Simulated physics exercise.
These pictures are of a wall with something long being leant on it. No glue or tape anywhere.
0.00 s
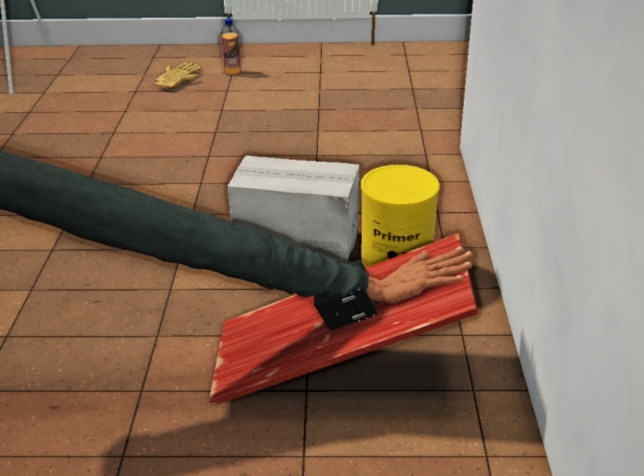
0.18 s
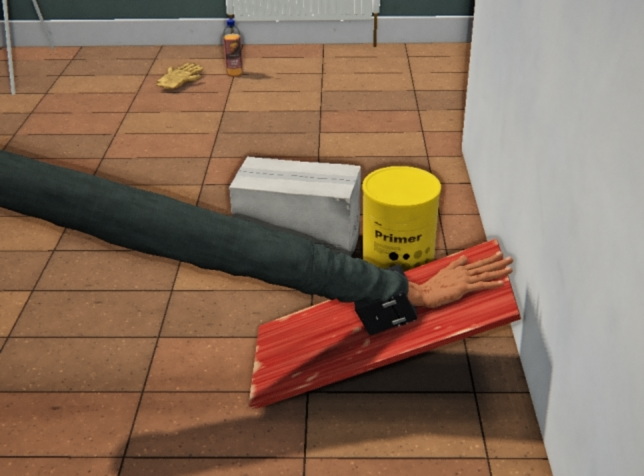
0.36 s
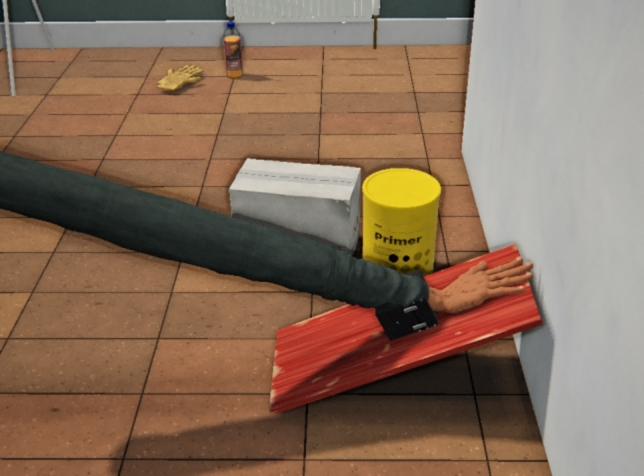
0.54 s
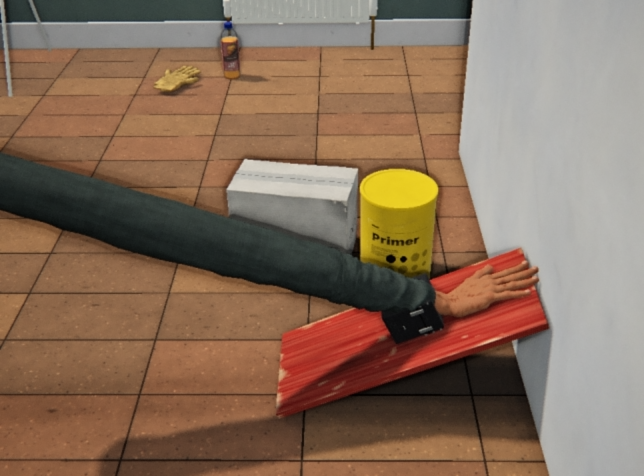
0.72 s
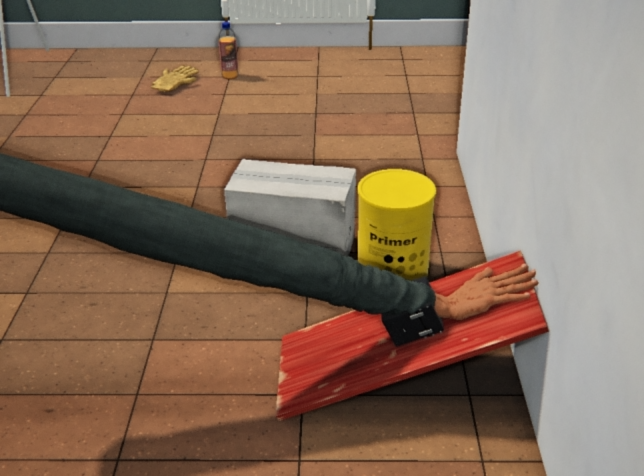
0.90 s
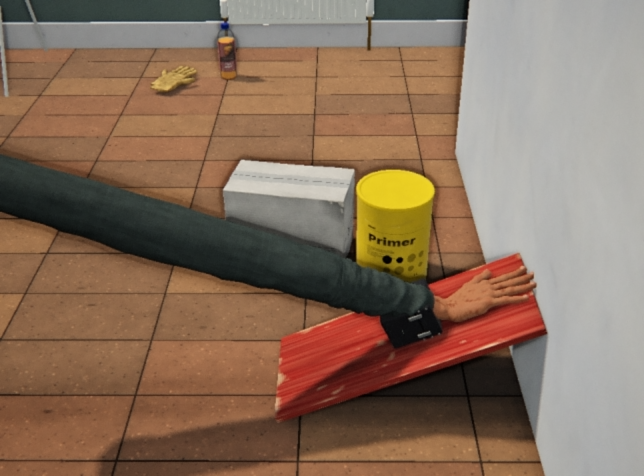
A red board is moved right by a hand and leant against the pale wall.
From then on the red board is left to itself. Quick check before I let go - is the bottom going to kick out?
Yes, it kicks out.
After 1.20 s, red board 17° lower than it was left near (386, 365).
After 1.30 s, red board 25° lower than it was left near (382, 373).
At rest (2.2 s), moved from the start, red board; the other 2 in place. Seen from the same camera at the end, red board near (382, 378). The board slips out.
